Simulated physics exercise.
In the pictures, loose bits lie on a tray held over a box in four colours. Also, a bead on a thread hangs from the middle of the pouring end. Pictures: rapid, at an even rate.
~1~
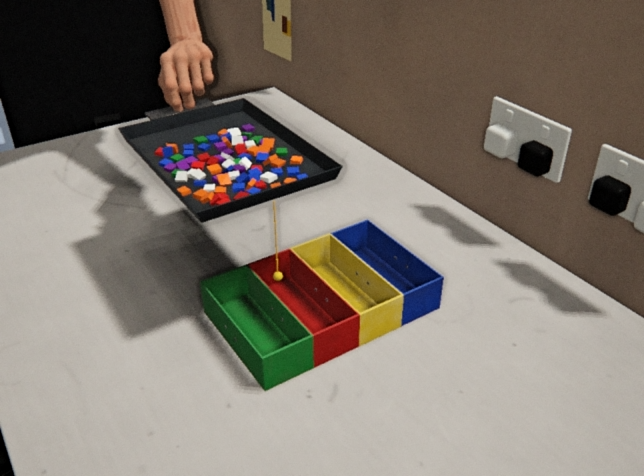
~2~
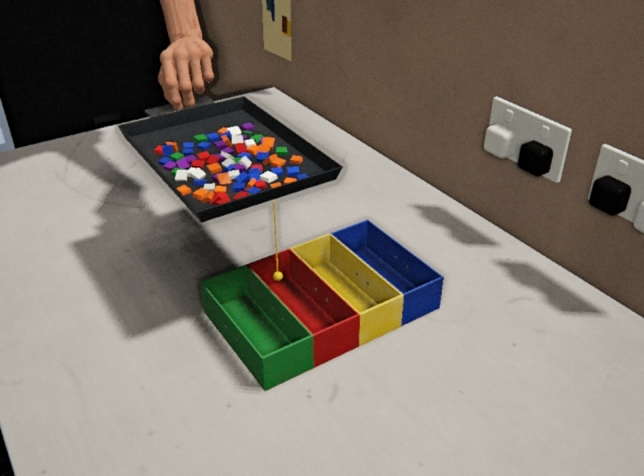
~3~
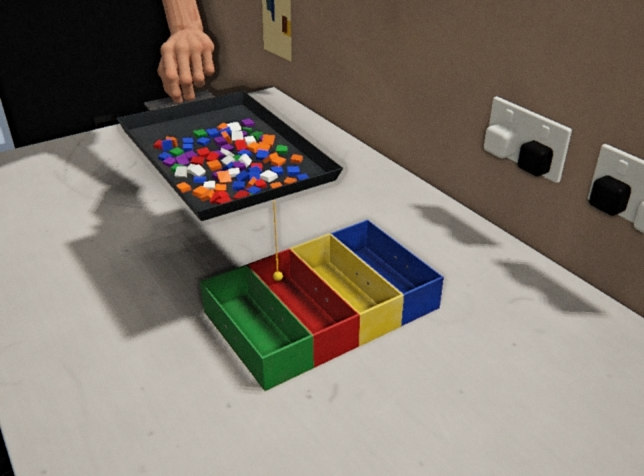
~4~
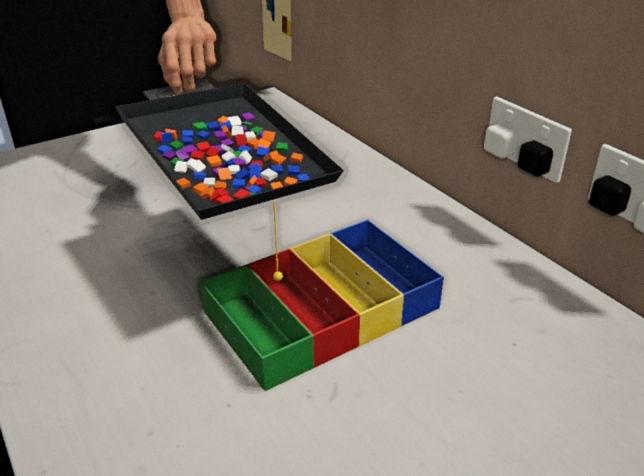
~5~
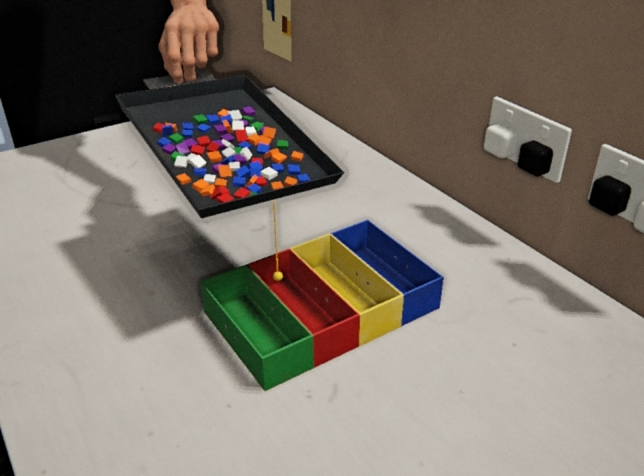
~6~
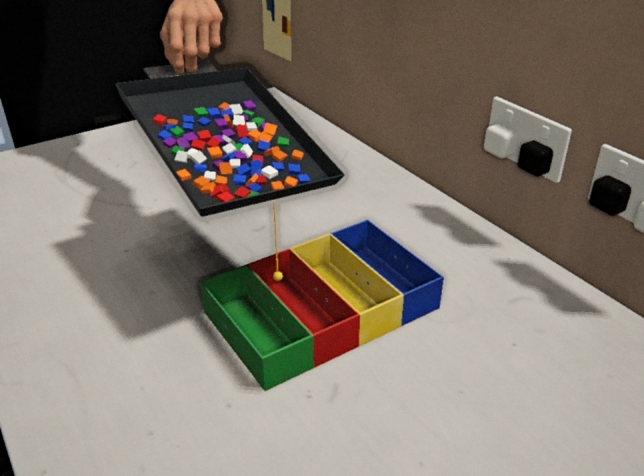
A hand slowly tilts a dark tray of colourful tiles above a four-coloured box.
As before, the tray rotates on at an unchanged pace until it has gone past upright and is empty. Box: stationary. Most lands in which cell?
In the yellow cell.
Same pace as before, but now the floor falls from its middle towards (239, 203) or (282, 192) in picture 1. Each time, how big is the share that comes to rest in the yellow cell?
First heading roughly 0 %, second roughly 30 %.
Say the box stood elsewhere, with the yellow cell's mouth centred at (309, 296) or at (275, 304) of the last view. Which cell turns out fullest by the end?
Result 1: The blue cell. Result 2: Blue.
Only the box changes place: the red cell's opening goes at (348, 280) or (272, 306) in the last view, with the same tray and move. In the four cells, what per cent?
100 %, 100 %.
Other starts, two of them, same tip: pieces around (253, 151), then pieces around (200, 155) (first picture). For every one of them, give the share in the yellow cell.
Near 80 and 70 percent respectively.
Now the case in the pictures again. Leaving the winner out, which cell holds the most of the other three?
Rank 2: The red one.
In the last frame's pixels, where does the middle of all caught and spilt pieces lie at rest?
About pixel (348, 306).
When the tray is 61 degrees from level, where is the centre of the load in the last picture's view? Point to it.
Mark it at roughly (284, 165) in the final frame.
Soon after the last picture, tray tipped steeply; nearly all on the tray; a stray few falling or outside the box.
A little later, tray tipped past a quarter turn; about a quarter on the tray; about a third in the yellow cell; a small part in the red cell; a small part in the blue cell; about a quarter falling or outside the box.
Later still, tray tipped past a quarter turn; about two thirds in the yellow cell; about a quarter in the red cell; a small part in the blue cell; a stray few in the green cell.
At rest, tray tipped past a quarter turn; about two thirds in the yellow cell; about a quarter in the red cell; a small part in the blue cell; a stray few in the green cell.
